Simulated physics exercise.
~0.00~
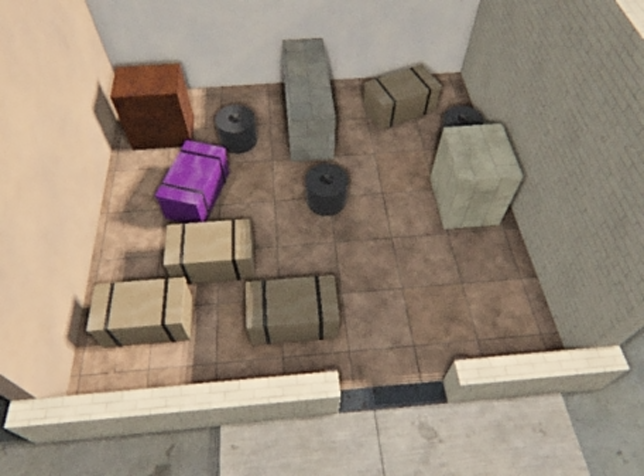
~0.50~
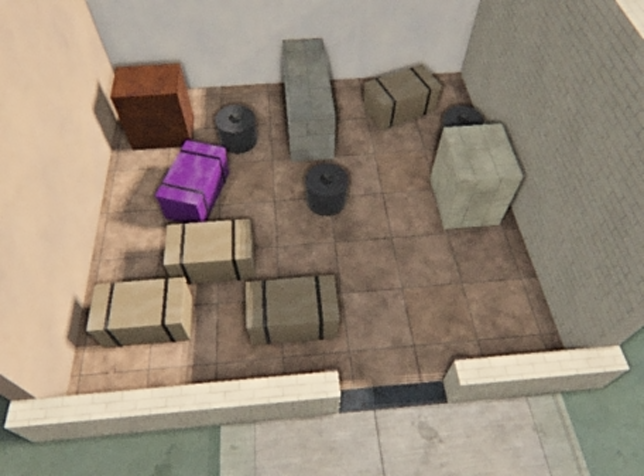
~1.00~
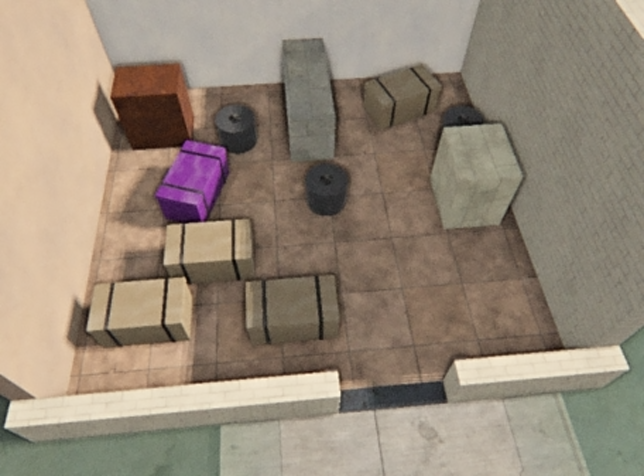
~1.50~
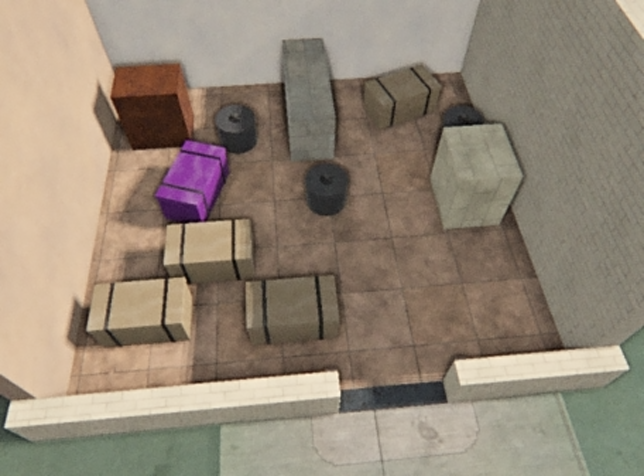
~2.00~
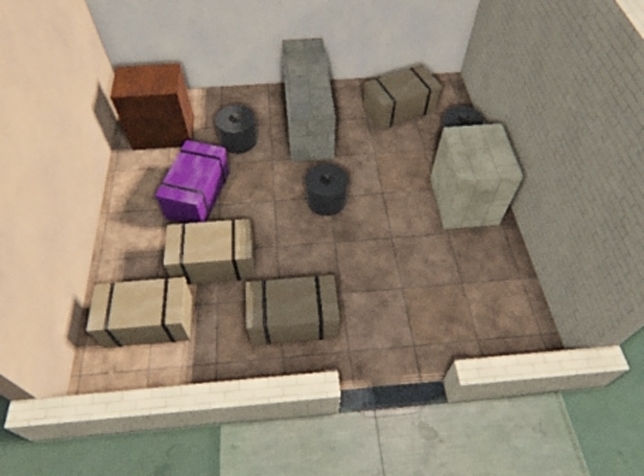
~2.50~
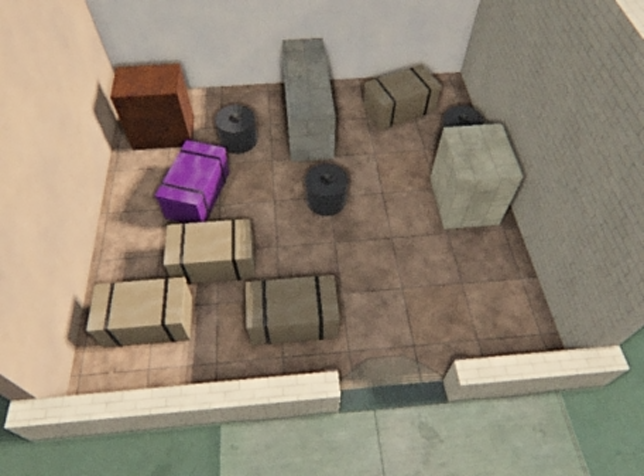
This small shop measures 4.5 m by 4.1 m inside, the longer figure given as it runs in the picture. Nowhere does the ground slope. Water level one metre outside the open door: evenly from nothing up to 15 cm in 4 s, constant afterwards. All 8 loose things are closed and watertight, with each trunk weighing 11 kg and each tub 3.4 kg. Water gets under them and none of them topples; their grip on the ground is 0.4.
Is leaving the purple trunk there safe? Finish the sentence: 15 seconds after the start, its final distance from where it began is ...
Between a quarter metre and a metre.
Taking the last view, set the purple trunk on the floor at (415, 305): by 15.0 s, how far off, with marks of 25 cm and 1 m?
Here it heads a good way off.
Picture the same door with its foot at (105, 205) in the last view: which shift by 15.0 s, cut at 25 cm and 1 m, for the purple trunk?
Well, the purple trunk ends up distant in that setup.
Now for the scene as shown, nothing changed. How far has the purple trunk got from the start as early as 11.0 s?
I'd put it at around 0 cm.
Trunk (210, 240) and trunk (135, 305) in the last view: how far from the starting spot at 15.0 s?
Respectively 60 and 5 centimetres.
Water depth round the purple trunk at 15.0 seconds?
Close to 6 centimetres.
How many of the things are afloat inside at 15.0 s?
At that moment it comes to 8.
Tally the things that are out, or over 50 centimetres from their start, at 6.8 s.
By that time the total stands at 1.
After 3.5 s the purple trunk is near (191, 171), 0.0 m from its start, aground; 0 afloat.
After 6.8 s the purple trunk is near (191, 171), 0.0 m from its start, aground; 1 afloat.
After 11.0 s the purple trunk is near (190, 171), 0.0 m from its start, aground; 4 afloat.
After 15.0 s the purple trunk is near (129, 176), 0.6 m from its start, afloat; 8 afloat.
